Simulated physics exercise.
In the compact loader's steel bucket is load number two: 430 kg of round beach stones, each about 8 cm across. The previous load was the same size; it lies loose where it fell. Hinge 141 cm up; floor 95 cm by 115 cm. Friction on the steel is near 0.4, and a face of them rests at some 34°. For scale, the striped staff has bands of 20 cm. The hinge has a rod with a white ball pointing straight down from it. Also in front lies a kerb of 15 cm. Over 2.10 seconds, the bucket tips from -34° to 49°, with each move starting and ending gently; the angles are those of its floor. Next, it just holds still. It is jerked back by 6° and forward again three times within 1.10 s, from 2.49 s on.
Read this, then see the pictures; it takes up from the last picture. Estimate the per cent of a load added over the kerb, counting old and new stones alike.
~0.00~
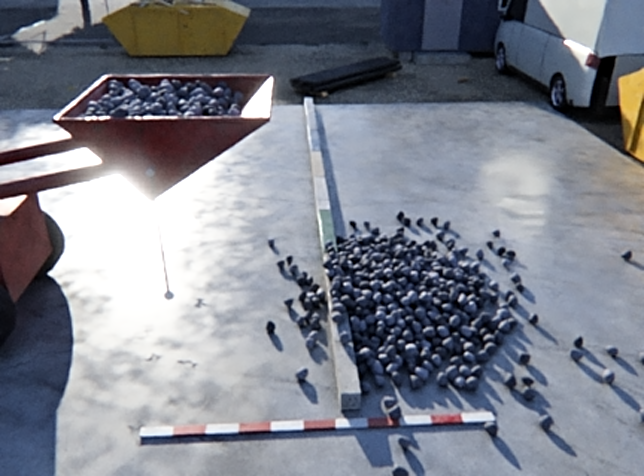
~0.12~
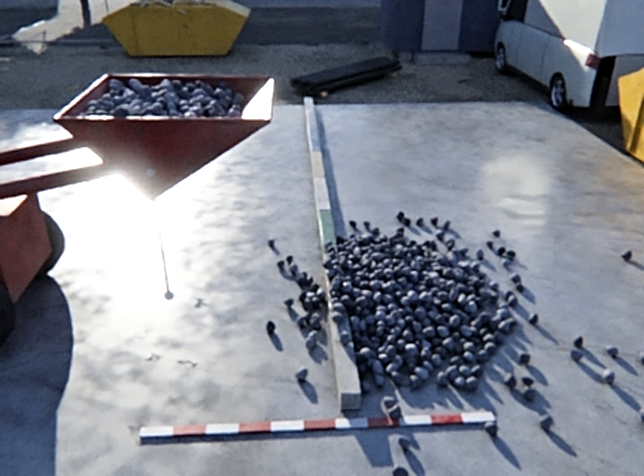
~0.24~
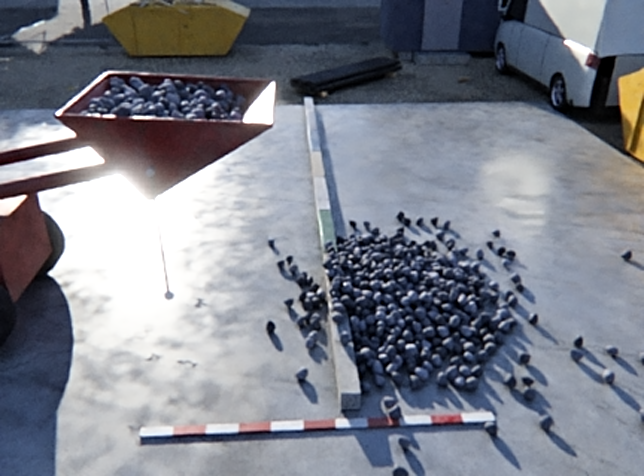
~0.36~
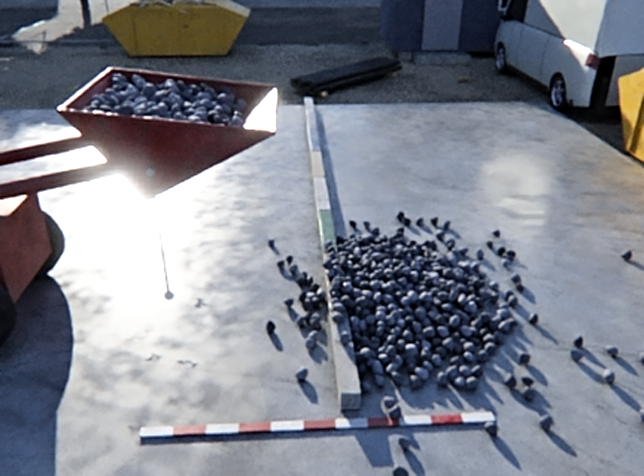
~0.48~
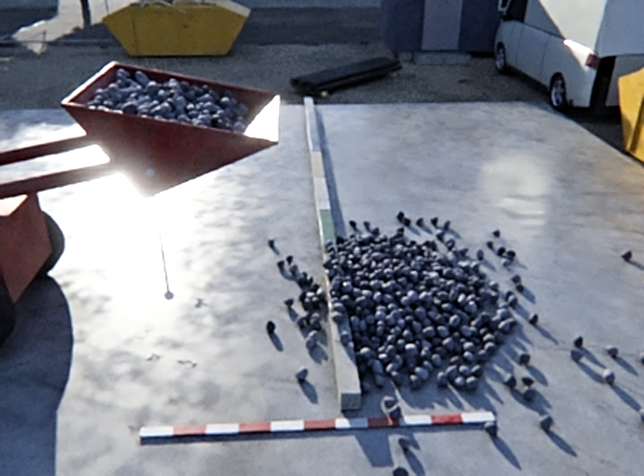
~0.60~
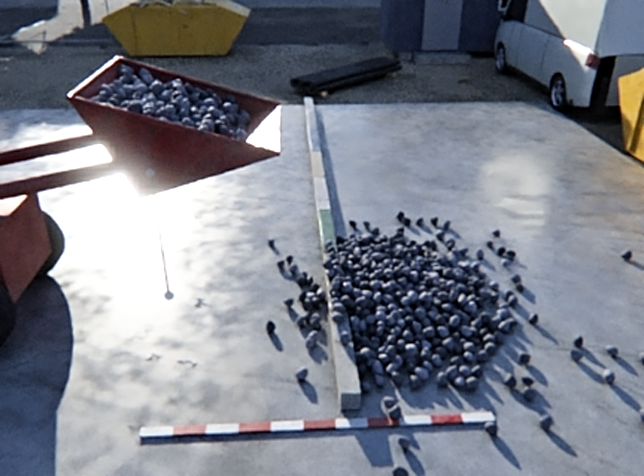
Roughly 4 per cent of a load is added.
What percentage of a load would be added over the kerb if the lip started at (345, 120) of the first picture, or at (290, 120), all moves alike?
I'd expect near 65 per cent first and near 15 per cent next.
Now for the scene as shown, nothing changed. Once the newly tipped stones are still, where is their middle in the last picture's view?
Their middle is at about (291, 290).
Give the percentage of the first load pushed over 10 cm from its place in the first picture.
Roughly 0 % of them.
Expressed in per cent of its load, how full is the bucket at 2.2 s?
It holds some 0 percent.
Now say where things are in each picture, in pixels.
In the first frame, lip at (269, 120), floor tilted -34°, highest stones at (160, 90). The earlier load is highest near (338, 277), 22 cm above ground level, 7 % on this side of the kerb, 93 % over the kerb.
In the second frame, the bucket is at -33°, its lip at (270, 121); the top of the load is at (160, 90); the stones move at 0.1 m/s on average.
In the third frame, the bucket is at -31°, its lip at (272, 126); the top of the load is at (150, 88); the stones move at 0.1 m/s on average.
In the fourth frame, the bucket is at -28°, its lip at (275, 133); the top of the load is at (129, 86); the stones move at 0.1 m/s on average.
In the fifth frame, lip at (278, 143), floor tilted -23°, highest stones at (128, 82); the stones move at 0.2 m/s on average.
In the sixth frame, the bucket is at -18°, its lip at (280, 154); the top of the load is at (132, 79); the stones move at 0.2 m/s on average.
After 1.6 s the floor is at 36°; in per cent of one load, 76 in the bucket, 31 on this side of the kerb, 93 over the kerb; the foremost stones are at (584, 313).
After 2.2 s the floor is at 49°; in per cent of one load, 0 in the bucket, 104 on this side of the kerb, 95 over the kerb; the foremost stones are at (584, 313).
After 4.0 s the floor is at 49°; in per cent of one load, 0 in the bucket, 103 on this side of the kerb, 97 over the kerb; the foremost stones are at (584, 313).
After 6.7 s the floor is at 49°; in per cent of one load, 0 in the bucket, 103 on this side of the kerb, 97 over the kerb; the foremost stones are at (584, 313). Net gain over the kerb, 4.
